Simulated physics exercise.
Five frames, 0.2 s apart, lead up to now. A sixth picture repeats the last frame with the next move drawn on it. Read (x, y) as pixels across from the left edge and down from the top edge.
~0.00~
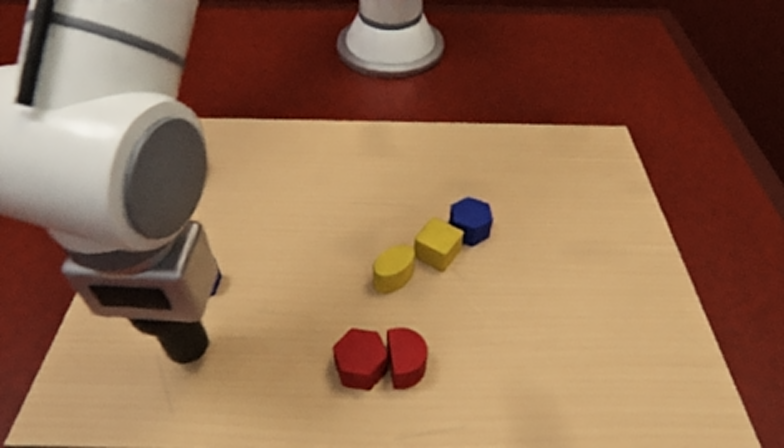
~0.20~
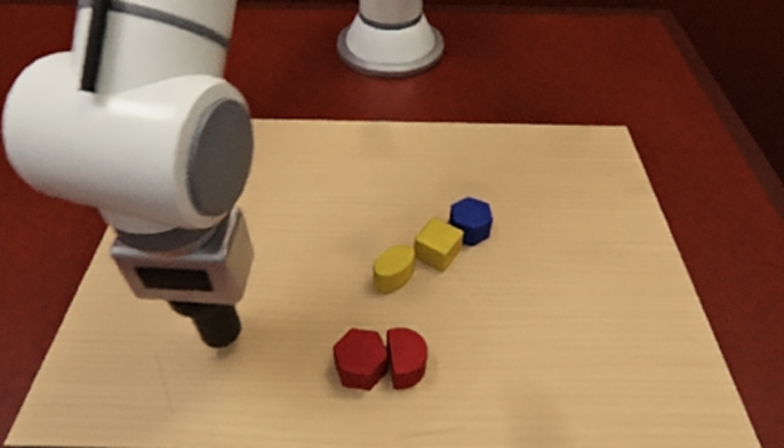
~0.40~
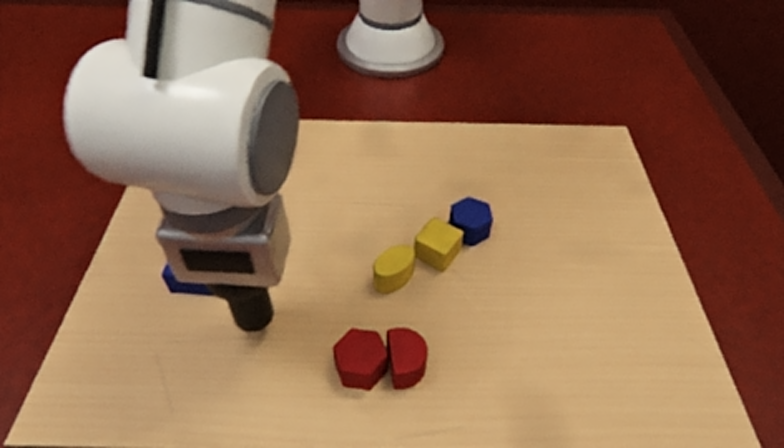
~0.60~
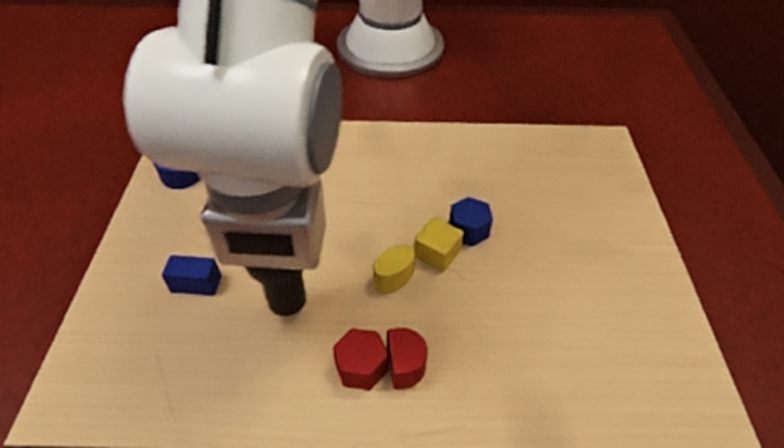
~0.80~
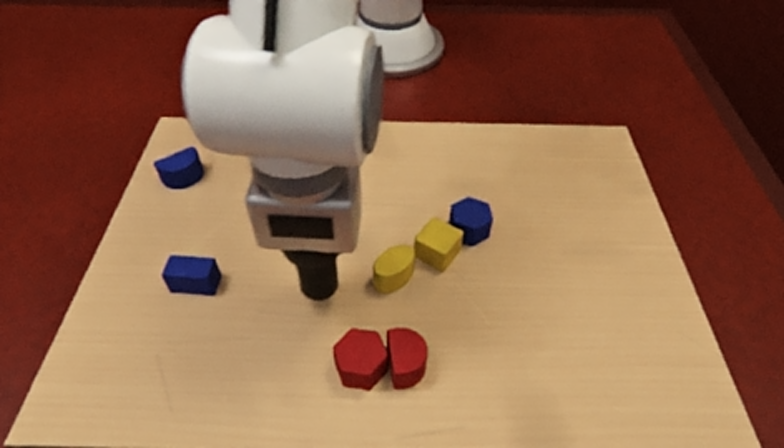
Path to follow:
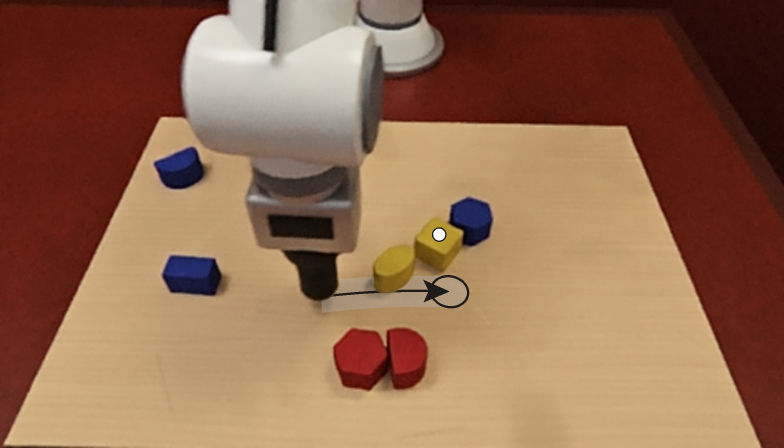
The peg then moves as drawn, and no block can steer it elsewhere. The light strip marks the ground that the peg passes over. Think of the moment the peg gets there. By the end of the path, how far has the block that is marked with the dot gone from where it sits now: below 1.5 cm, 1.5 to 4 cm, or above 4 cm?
Distance: 1.5 to 4 cm.
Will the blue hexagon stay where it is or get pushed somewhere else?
My prediction: It moves.
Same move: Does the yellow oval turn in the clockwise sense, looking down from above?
No.
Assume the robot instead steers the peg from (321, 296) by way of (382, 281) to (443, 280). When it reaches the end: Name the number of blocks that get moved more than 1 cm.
Three or more blocks move more than 1 cm.
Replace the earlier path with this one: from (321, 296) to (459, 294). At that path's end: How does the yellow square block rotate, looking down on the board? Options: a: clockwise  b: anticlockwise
a: Clockwise.
Path on the board, from (321, 296) through (386, 291) to (449, 291); the dot is on the yellow square block.
The first path, step by step. One third of the way, peg (365, 282); yellow oval (402, 257).
Two thirds of the way, peg (410, 281); yellow oval (422, 246), turned 80° anticlockwise; yellow square block (445, 223), turned 35° clockwise; blue hexagon (478, 208).
At the end, peg (451, 281); red hexagon in place; yellow oval (431, 246), turned 130° anticlockwise; yellow square block (445, 219), turned 40° clockwise; blue hexagon (480, 206).
